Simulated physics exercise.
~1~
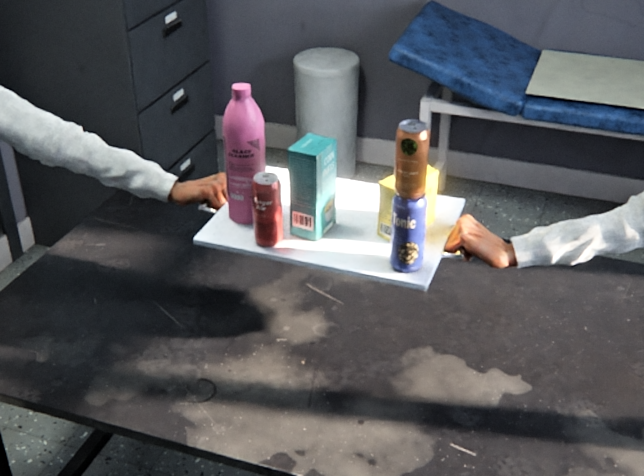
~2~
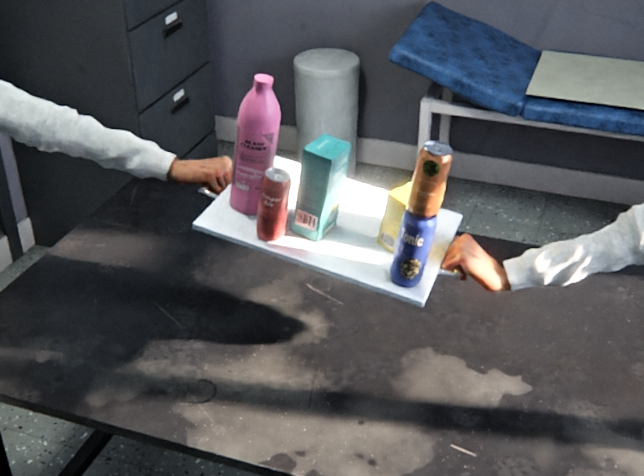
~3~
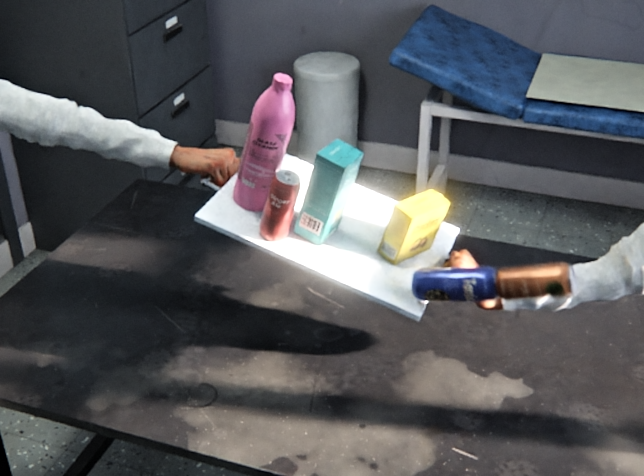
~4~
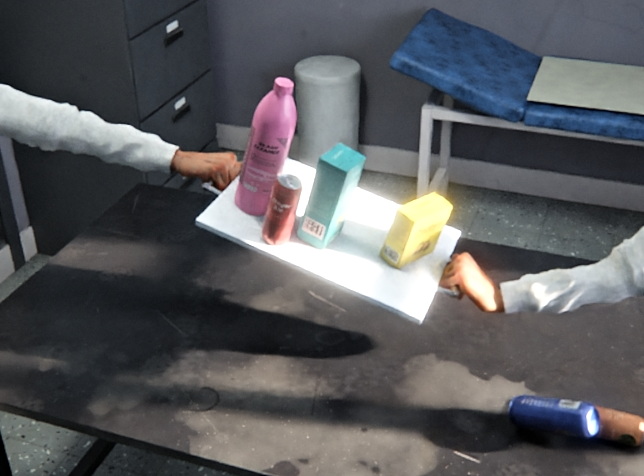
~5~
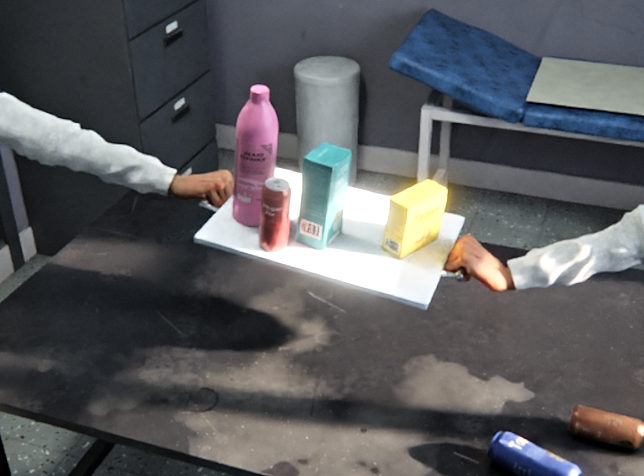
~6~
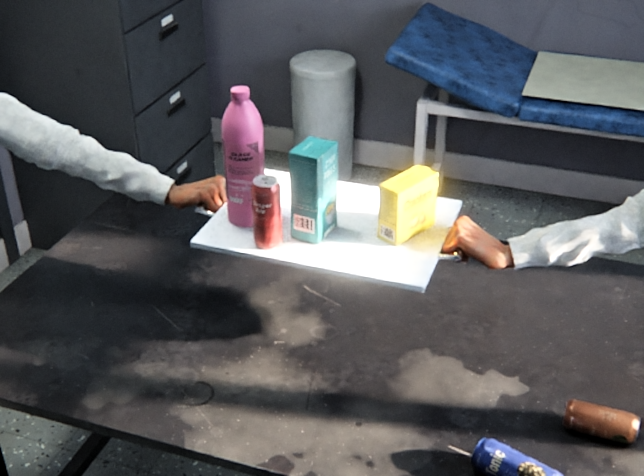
Above a dark worn table, two hands tilting a white tray rightward and levelling it, stacked blue and orange cans toppling off.
